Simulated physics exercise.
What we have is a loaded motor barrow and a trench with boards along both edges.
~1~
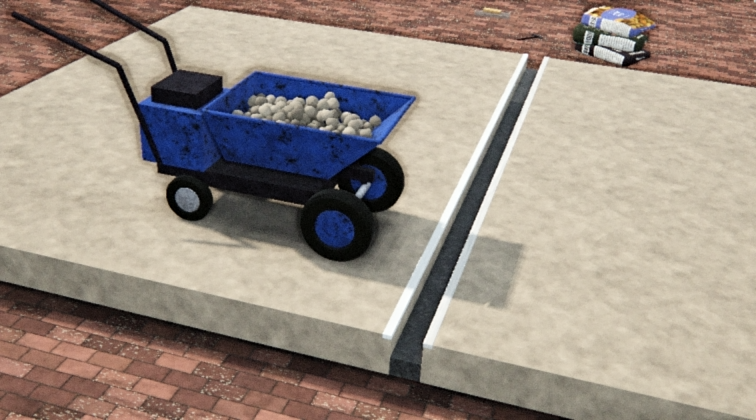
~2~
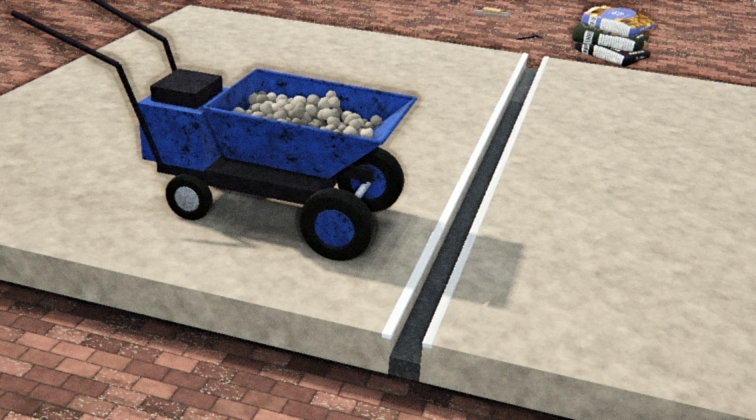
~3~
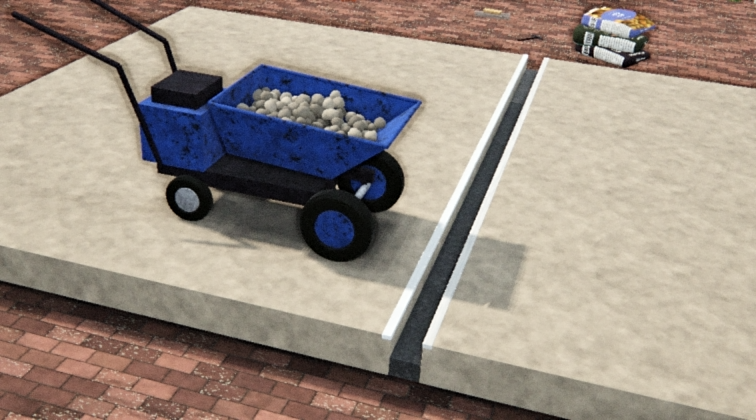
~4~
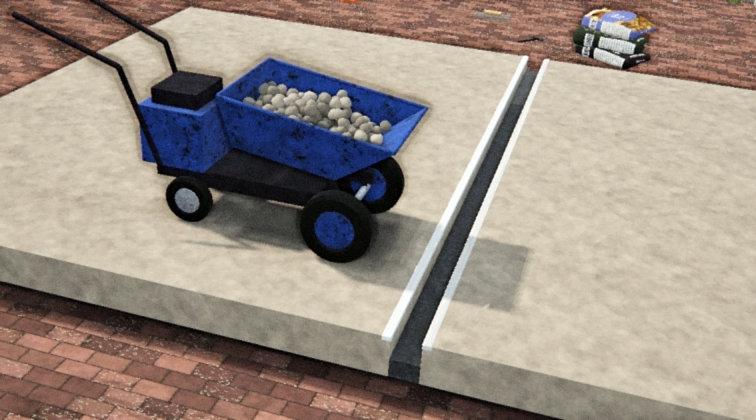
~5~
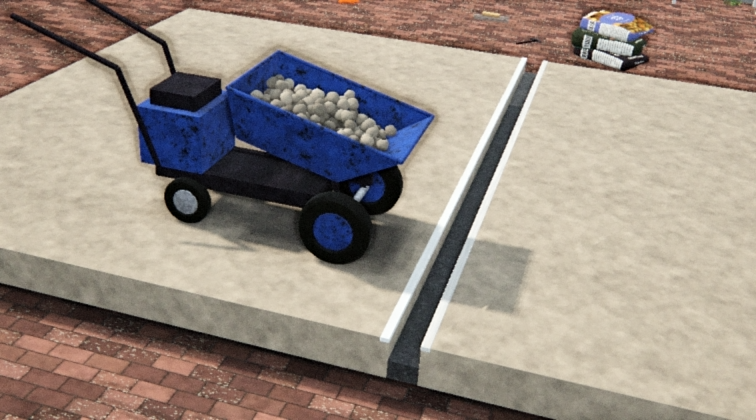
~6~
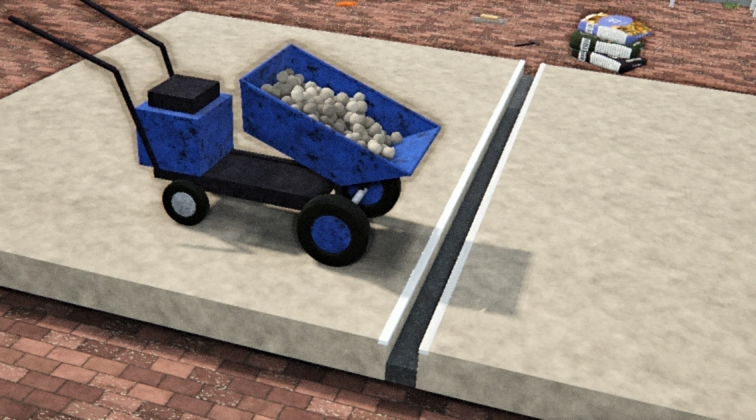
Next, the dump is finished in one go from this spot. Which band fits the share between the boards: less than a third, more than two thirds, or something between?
In the trench: Under a third.
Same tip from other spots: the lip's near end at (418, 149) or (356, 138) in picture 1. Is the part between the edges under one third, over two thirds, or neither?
First under a third, then in the middle band.
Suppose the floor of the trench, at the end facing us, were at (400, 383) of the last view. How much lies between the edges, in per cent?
It comes to 10 per cent or so.
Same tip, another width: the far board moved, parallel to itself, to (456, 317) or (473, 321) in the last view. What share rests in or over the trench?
First some 40, then 70 per cent.
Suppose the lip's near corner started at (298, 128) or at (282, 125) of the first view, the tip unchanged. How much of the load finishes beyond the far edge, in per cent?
First some 10, then 10 per cent.
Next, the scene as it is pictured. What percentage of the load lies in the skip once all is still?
It comes to 15 per cent or so.
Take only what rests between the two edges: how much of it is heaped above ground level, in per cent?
About 15 per cent.
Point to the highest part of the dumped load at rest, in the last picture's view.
Close to (483, 255).
Shortly afterwards, skip tipped steeply; the whole lot in the skip.
Next, skip tipped right over; near half in the skip; only a few in or heaped over the trench; near a third beyond it; only a few falling.
Some moments later, skip tipped right over; near a quarter in the skip; a little in or heaped over the trench; the bulk beyond it.
In the end, skip tipped right over; a little in the skip; a little in or heaped over the trench; the bulk beyond it.
